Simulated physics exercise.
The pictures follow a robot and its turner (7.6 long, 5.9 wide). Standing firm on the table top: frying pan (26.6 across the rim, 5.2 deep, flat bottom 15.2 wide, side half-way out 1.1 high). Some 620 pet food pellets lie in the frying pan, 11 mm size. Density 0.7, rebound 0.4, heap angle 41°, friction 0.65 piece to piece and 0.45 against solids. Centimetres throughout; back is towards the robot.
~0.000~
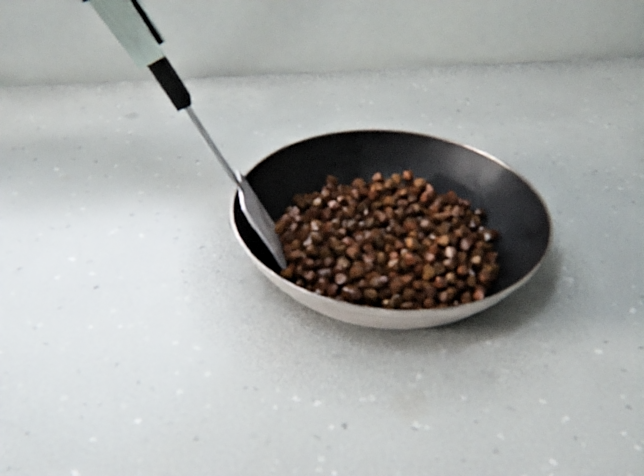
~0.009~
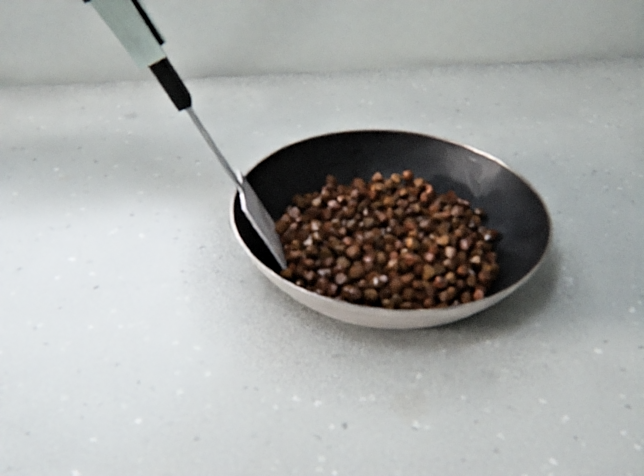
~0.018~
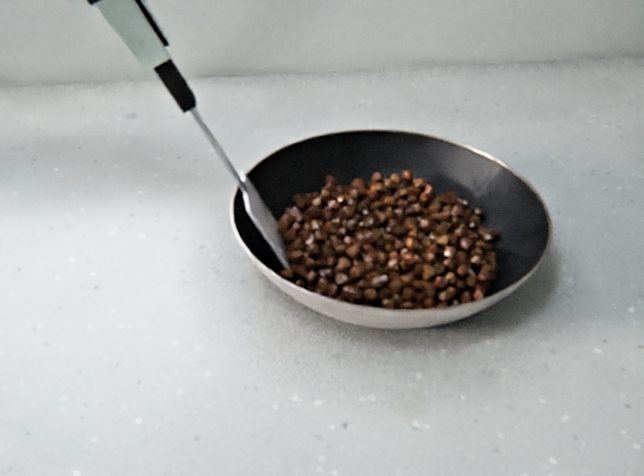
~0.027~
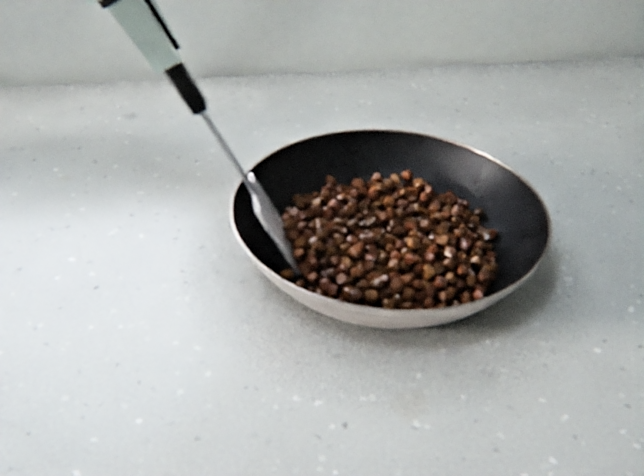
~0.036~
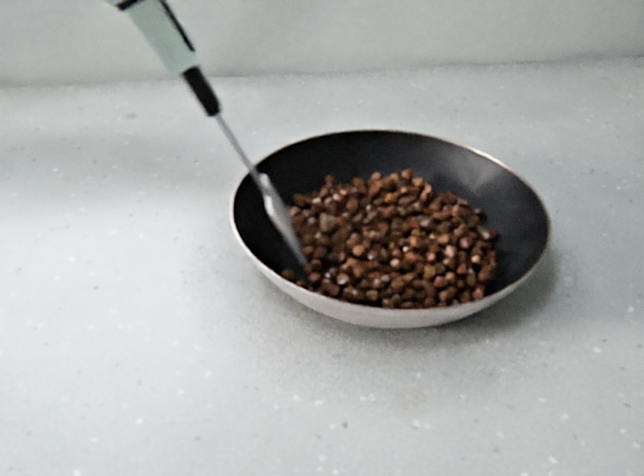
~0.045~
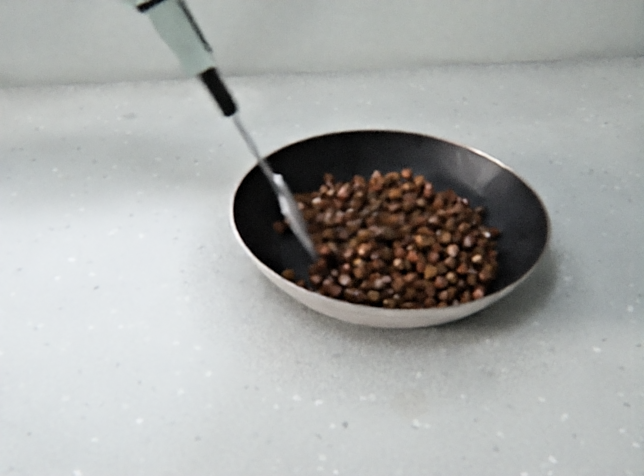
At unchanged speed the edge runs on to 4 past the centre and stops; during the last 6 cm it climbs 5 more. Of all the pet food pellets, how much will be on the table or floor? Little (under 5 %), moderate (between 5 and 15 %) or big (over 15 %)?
Answer: Moderate; between 5 and 15 % of the pet food pellets finish on the table or floor.
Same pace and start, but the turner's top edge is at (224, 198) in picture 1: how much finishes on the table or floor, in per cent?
About 10 per cent.
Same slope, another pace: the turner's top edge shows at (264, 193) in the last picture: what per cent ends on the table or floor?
Some 0 per cent.
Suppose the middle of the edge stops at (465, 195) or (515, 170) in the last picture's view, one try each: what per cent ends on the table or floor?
About 10 and 30 per cent.
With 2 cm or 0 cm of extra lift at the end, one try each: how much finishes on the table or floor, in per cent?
Some 5 and 5 per cent.
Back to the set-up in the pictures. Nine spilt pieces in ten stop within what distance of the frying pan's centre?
Some 45 cm.
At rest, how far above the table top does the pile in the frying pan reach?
About 6.5 cm.
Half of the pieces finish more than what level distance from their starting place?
Some 4 cm.
After 0.07 s, sloping 64°, highest piece 7 above the table; 615 in the frying pan.
After 0.09 s, sloping 64°, highest piece 9 above the table; 615 in the frying pan.
After 0.30 s, sloping 64°, highest piece 7 above the table; 563 in the frying pan, 44 on the table or floor, 8 on the blade or in flight.
After 1.35 s, sloping 64°, highest piece 6 above the table; 563 in the frying pan, 52 on the table or floor.
At rest, 563 in the frying pan, 52 on the table or floor. That is 8 % on the table or floor.
